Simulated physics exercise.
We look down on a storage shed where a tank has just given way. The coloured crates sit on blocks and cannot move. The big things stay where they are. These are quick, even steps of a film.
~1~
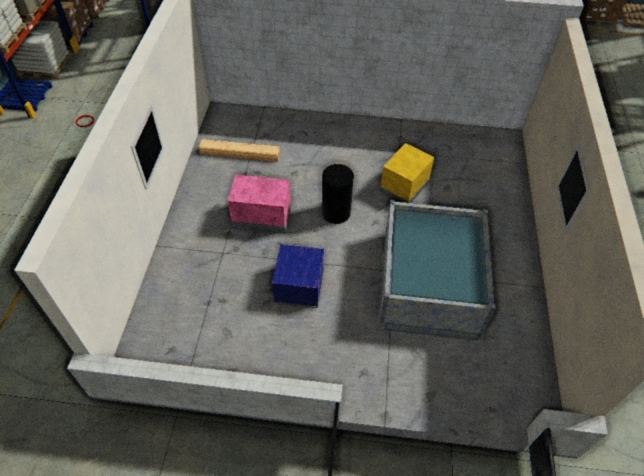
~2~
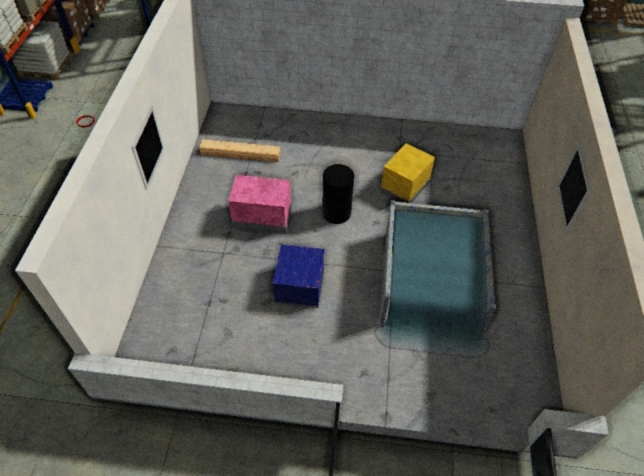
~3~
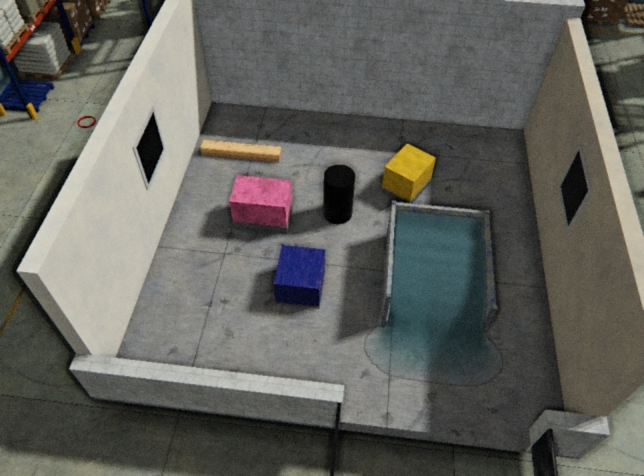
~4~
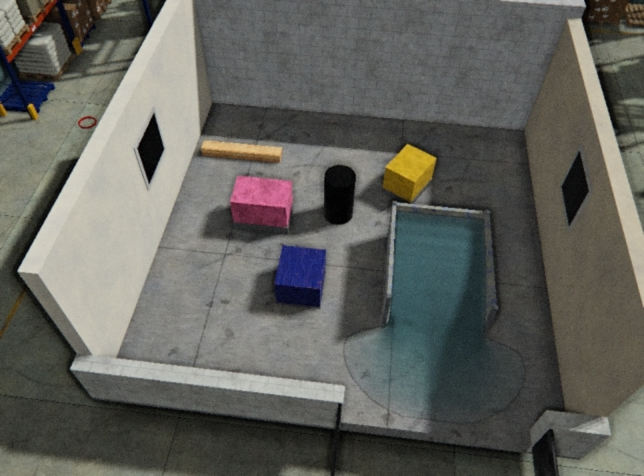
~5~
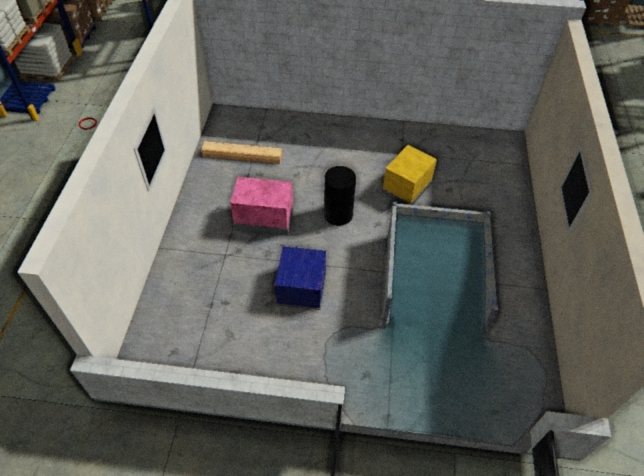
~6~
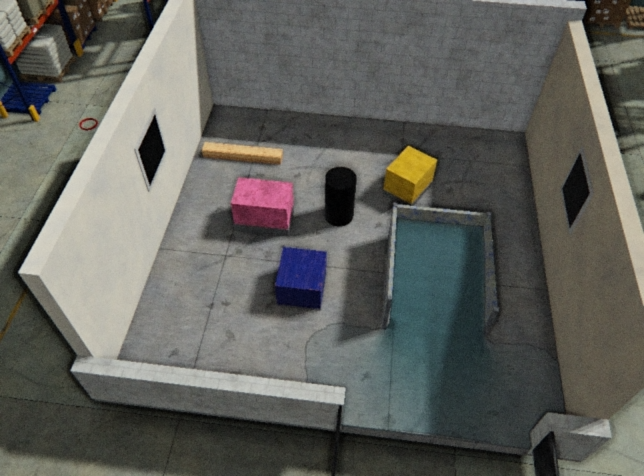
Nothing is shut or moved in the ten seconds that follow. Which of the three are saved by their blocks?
One by one: The blue crate escapes dry; the pink crate escapes dry; the yellow crate escapes dry.
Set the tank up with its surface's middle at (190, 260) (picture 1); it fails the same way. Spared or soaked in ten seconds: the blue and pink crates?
The blue one takes water, the pink one is spared.
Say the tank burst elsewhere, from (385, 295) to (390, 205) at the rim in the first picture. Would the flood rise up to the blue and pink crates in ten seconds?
One by one: The blue one is wetted; the pink one takes water.
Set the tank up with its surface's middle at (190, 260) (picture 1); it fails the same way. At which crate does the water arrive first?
First comes the blue one.
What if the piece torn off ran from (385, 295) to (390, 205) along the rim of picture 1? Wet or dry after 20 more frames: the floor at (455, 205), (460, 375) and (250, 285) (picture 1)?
One after the other: Dry, clear, wet.
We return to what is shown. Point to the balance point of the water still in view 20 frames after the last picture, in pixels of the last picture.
Roughly at (405, 326).
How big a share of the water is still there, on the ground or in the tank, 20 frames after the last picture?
About 34 per cent.
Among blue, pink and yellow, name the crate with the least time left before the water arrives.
That is the blue crate.
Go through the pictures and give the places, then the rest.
The first picture shows the open tank at (438, 255) is whole and still.
In the second picture, the front is at (485, 342), out from the gap at (434, 319).
In the third picture, water pours out at (434, 322) and has run to (496, 367).
In the fourth picture, the front is at a hidden place, out from the gap at (434, 323).
In the fifth picture, water pours out at (434, 324) and has run to a hidden place.
In the sixth picture, the front is at a hidden place, out from the gap at (435, 326).
A moment on, water covers 15 % of the floor; the blue crate not reached, the pink crate not reached, the yellow crate not reached.
Next, water covers 20 % of the floor; the blue crate not reached, the pink crate not reached, the yellow crate not reached.
Then, water covers 30 % of the floor; the blue crate not reached, the pink crate not reached, the yellow crate not reached.
Later, water covers 35 % of the floor; the blue crate water round its plinth, the pink crate water round its plinth, the yellow crate not reached.
In the end, water covers 35 % of the floor; the blue crate stayed above the water, the pink crate stayed above the water, the yellow crate stayed above the water.
